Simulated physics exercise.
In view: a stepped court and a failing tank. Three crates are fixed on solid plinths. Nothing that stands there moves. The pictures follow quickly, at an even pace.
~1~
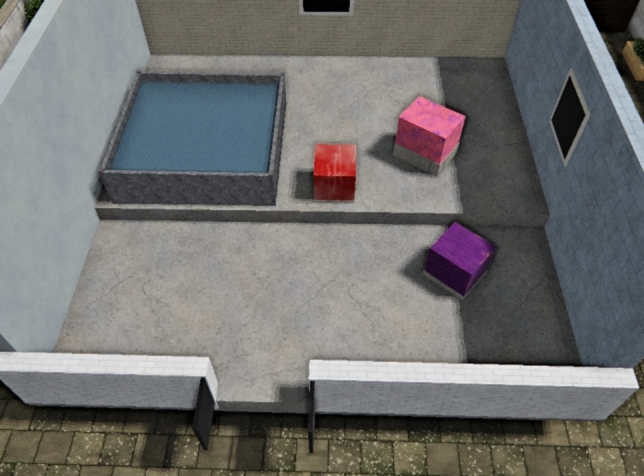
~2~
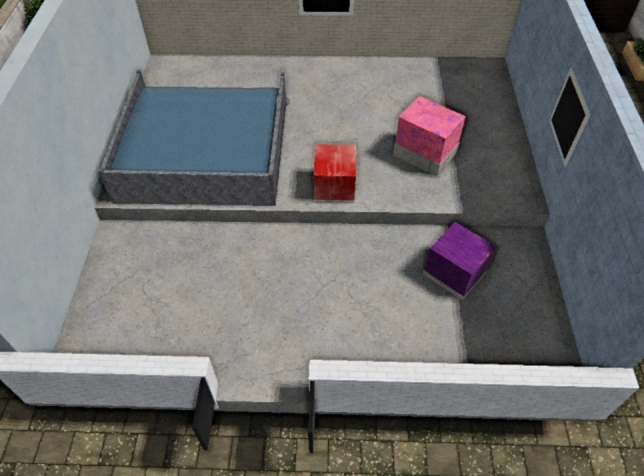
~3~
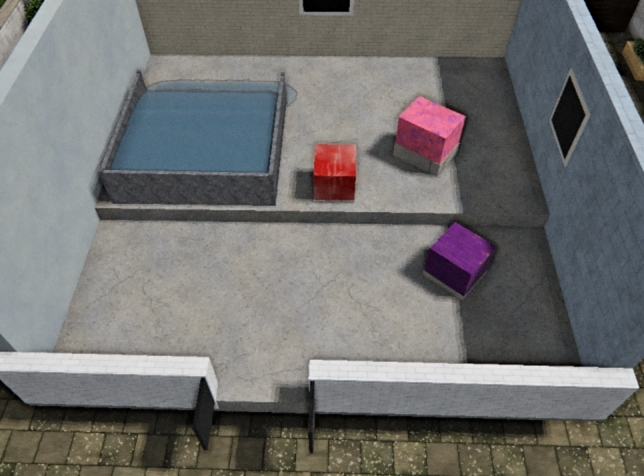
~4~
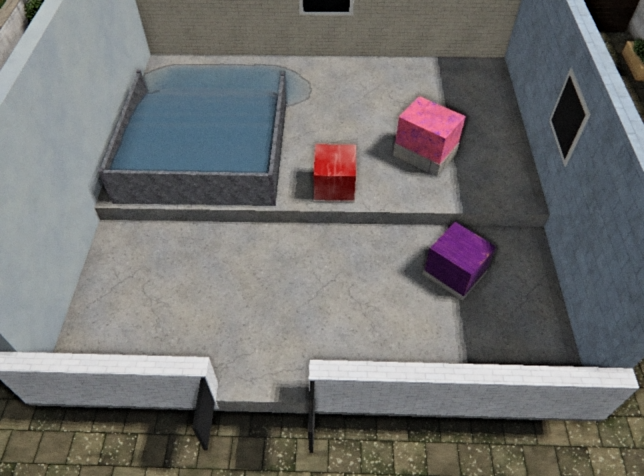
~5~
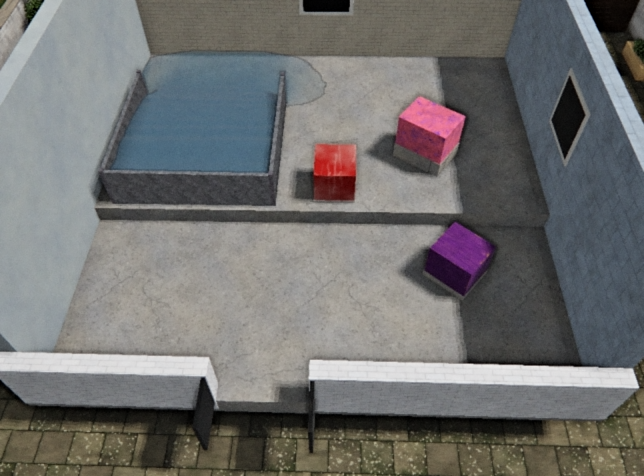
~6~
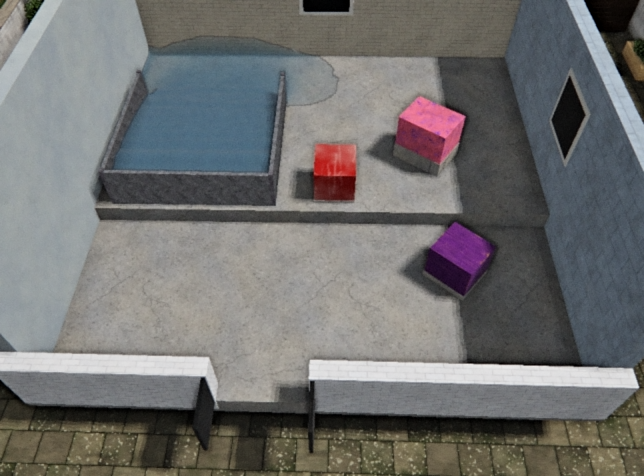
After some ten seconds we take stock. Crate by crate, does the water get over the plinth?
One by one: The purple crate is soaked; the pink crate keeps dry; the red crate is soaked.
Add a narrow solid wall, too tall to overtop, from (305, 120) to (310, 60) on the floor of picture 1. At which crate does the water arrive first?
First comes the red one.
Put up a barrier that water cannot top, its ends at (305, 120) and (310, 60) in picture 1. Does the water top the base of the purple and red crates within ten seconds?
In short: The purple one is safe; the red one takes water.
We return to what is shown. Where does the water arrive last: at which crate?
It is the purple crate.
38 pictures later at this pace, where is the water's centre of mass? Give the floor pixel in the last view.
Roughly at (298, 144).
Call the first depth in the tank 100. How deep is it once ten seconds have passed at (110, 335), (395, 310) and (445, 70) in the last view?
Roughly 8, 8 and 14 per cent, in turn.
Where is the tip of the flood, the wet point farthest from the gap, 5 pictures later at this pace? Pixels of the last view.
Near (385, 60).
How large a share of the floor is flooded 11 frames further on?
Close to 20 %.
A moment on, water covers 15 % of the floor; the purple crate not reached, the pink crate not reached, the red crate not reached.
Next, water covers 20 % of the floor; the purple crate not reached, the pink crate not reached, the red crate not reached.
Then, water covers 45 % of the floor; the purple crate not reached, the pink crate water round its plinth, the red crate not reached.
Later, water covers 75 % of the floor; the purple crate water round its plinth, the pink crate water round its plinth, the red crate water round its plinth.
In the end, water covers 100 % of the floor; the purple crate was topped, the pink crate stayed above the water, the red crate was topped.
